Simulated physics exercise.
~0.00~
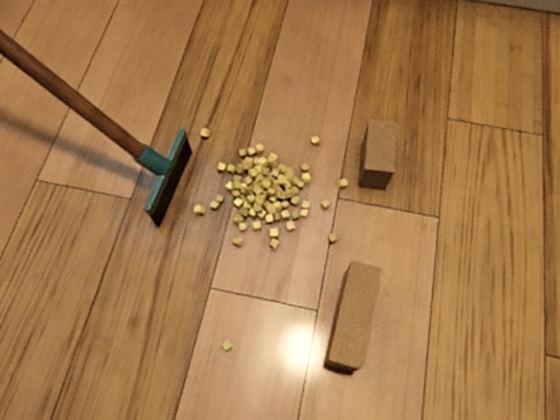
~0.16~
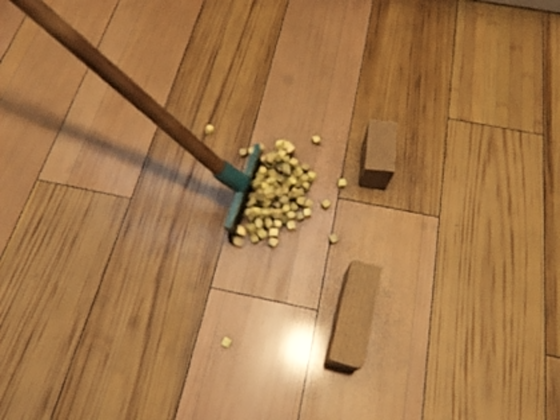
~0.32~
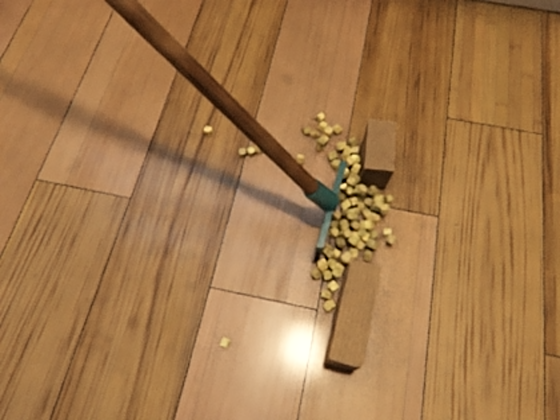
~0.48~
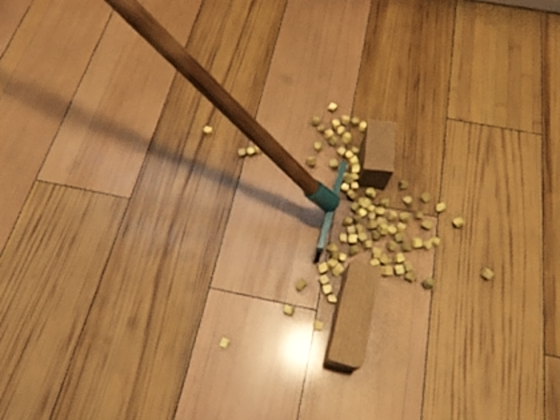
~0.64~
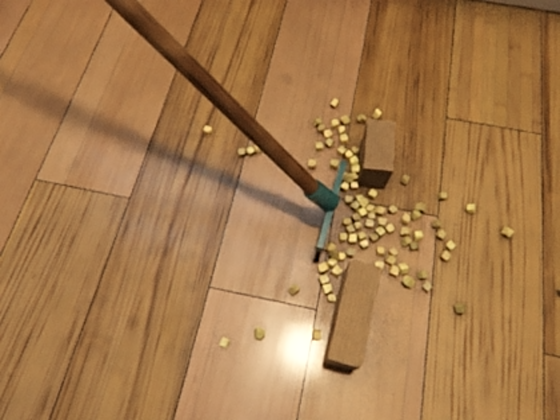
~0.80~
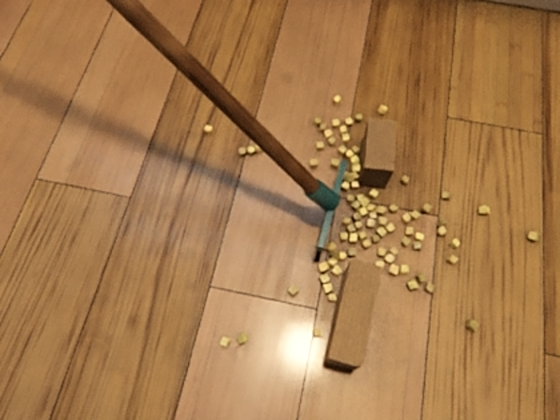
At the start, a squeegee with a wooden handle and a teal head stands on a wooden floor, left of a loose pile of small yellowish cubes, with two brown blocks further right. The squeegee moves right and presses into the pile, bunching the cubes together. It pushes most of them up to the blocks and stops just short of the gap. The cubes then spread, many spilling into and through the gap while others stay in front of the blocks. A few roll farther right before the spill ends widely scattered, the squeegee still in place.
